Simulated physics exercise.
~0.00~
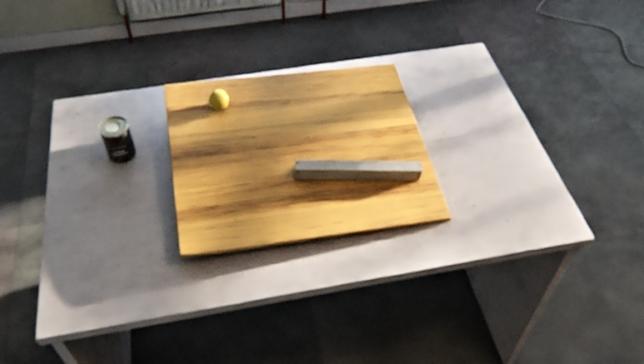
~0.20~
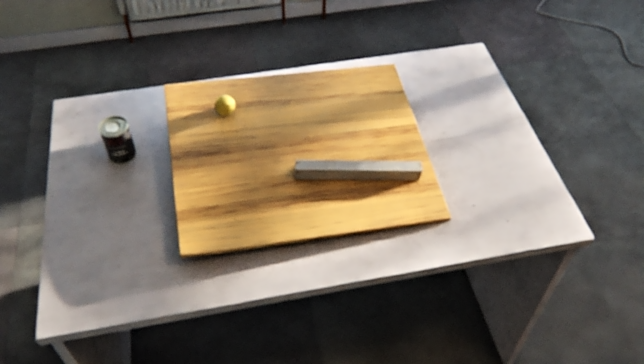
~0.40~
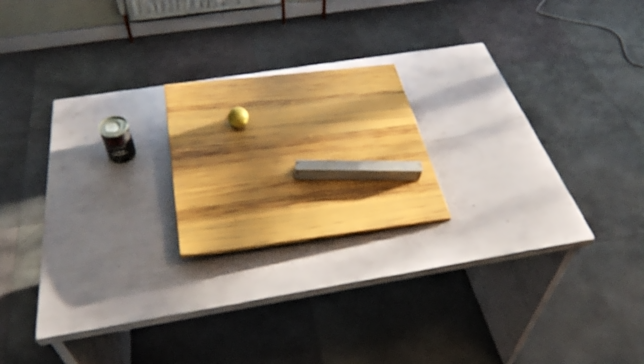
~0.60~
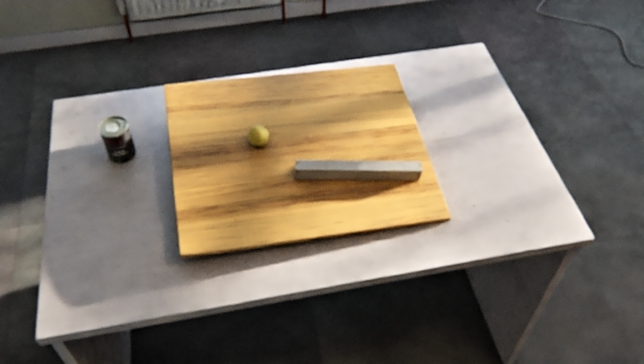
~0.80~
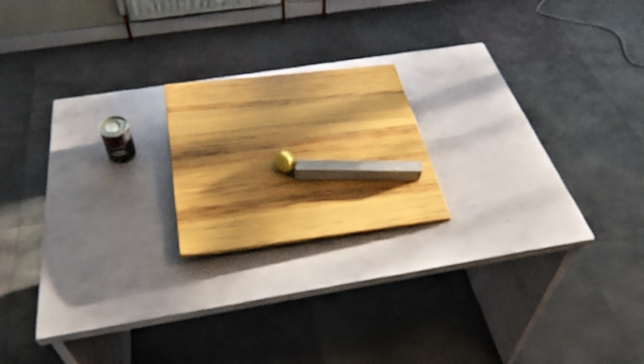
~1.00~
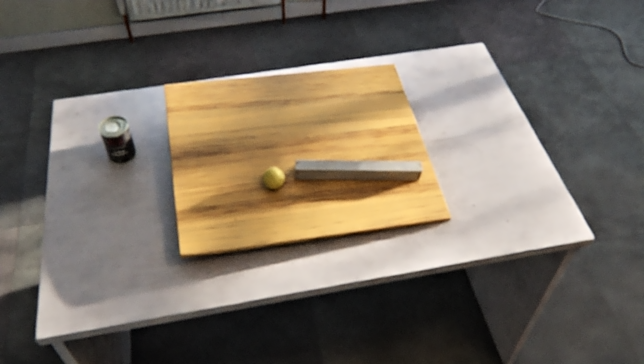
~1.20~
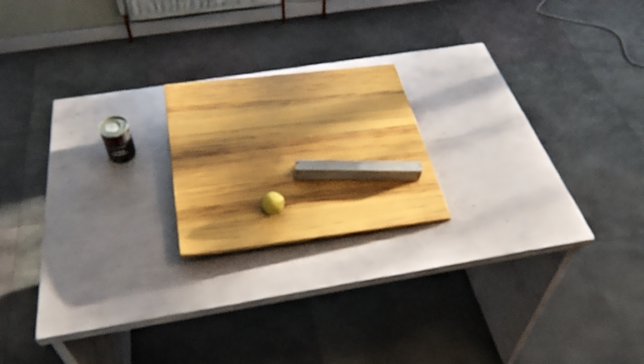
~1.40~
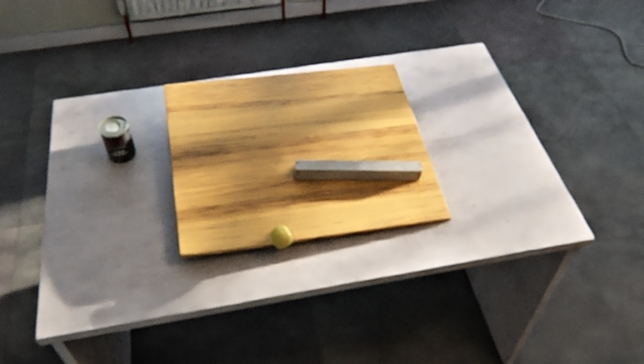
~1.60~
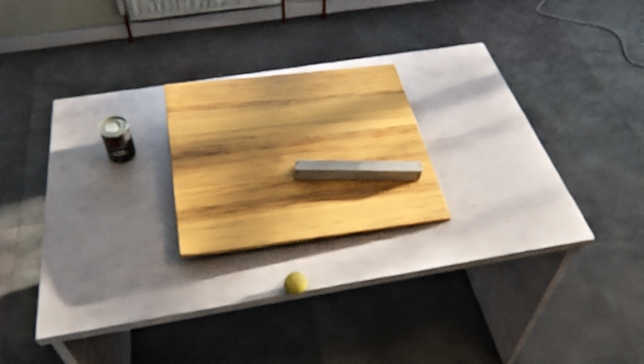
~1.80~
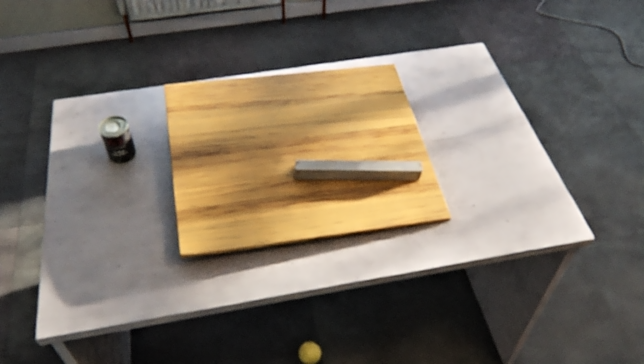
A tilted wooden board lets a yellow ball roll past a grey block and off the table's near edge.
